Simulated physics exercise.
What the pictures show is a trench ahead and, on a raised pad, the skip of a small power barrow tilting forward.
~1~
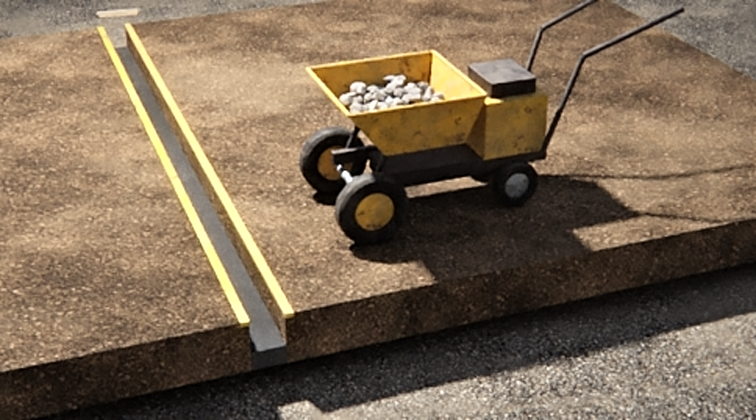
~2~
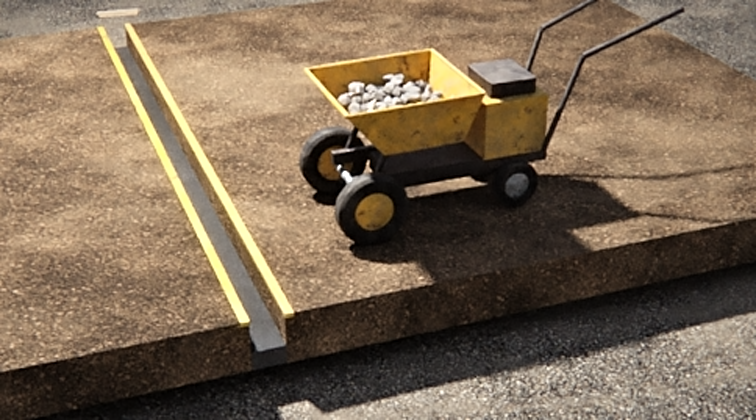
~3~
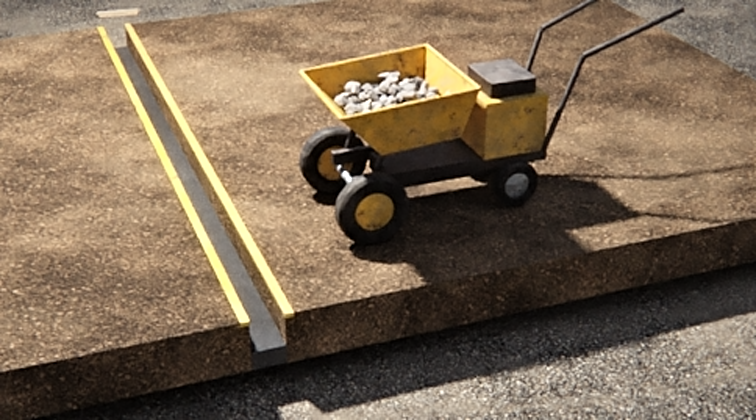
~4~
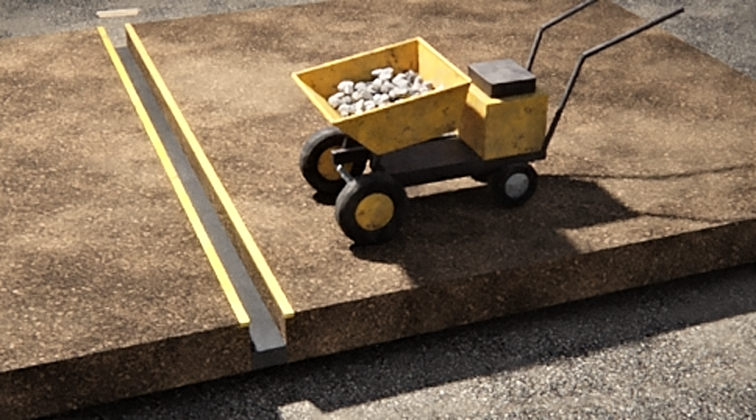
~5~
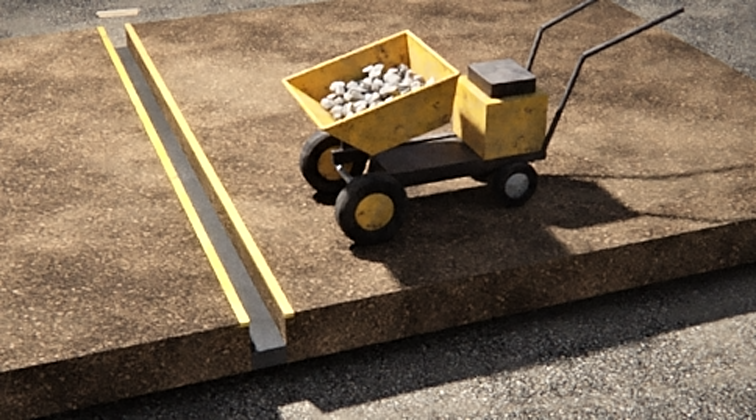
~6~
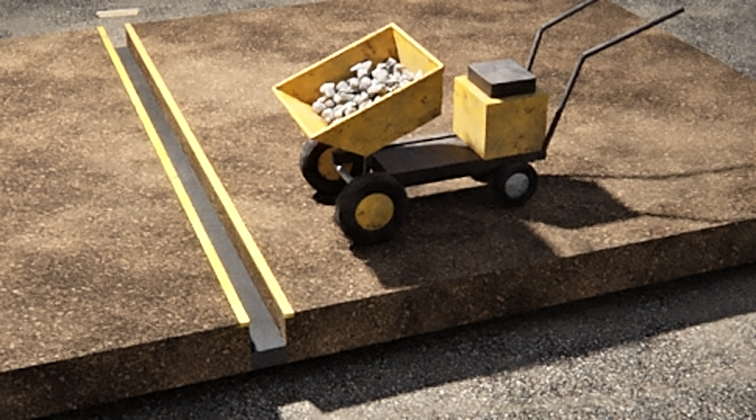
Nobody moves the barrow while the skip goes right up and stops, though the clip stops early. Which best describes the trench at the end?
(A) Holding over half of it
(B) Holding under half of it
(A) Holding over half of it.
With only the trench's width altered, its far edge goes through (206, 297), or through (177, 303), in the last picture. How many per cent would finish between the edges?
For the first it's 100 per cent, for the second 100 per cent.
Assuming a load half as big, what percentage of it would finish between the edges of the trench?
100 %, near enough.
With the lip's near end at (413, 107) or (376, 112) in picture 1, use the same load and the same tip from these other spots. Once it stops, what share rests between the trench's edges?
About 20 per cent, then about 60 per cent.
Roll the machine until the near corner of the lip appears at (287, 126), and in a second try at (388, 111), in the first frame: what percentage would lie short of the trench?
The first gives close to 0 per cent and the second 50 per cent.
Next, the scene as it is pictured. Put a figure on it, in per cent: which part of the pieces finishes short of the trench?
That share is about 5 percent.
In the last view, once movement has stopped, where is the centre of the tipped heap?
Roughly pixel (224, 243).
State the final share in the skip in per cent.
Share in the skip: Around 0 %.
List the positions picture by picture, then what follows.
In the first frame, lip of the skip at (350, 116), level; top of the load at (398, 104), broken stones; first edge of the trench at (273, 284); far edge at (231, 293), the trench under half as wide as the skip, and about as deep as wide.
In the second frame, lip of the skip at (348, 117), tipped barely; top of the load at (397, 103).
In the third frame, lip of the skip at (342, 119), tipped barely; top of the load at (402, 98).
In the fourth frame, lip of the skip at (334, 124), tipped a little; top of the load at (414, 92).
In the fifth frame, lip of the skip at (324, 130), tipped clearly; top of the load at (405, 88).
In the sixth frame, lip of the skip at (312, 138), tipped clearly; top of the load at (404, 81); first edge of the trench at (273, 284); far edge at (231, 293).
Soon, skip tipped steeply; all in the skip.
A while on, skip tipped right over; most in the skip; a stray few short of the trench; a small part in or heaped over the trench; a stray few beyond it; a stray few falling.
Towards the end, skip tipped right over; a small part in the skip; a small part short of the trench; most in or heaped over the trench; a small part beyond it.
Finally, skip tipped right over; a small part short of the trench; most in or heaped over the trench; a small part beyond it.
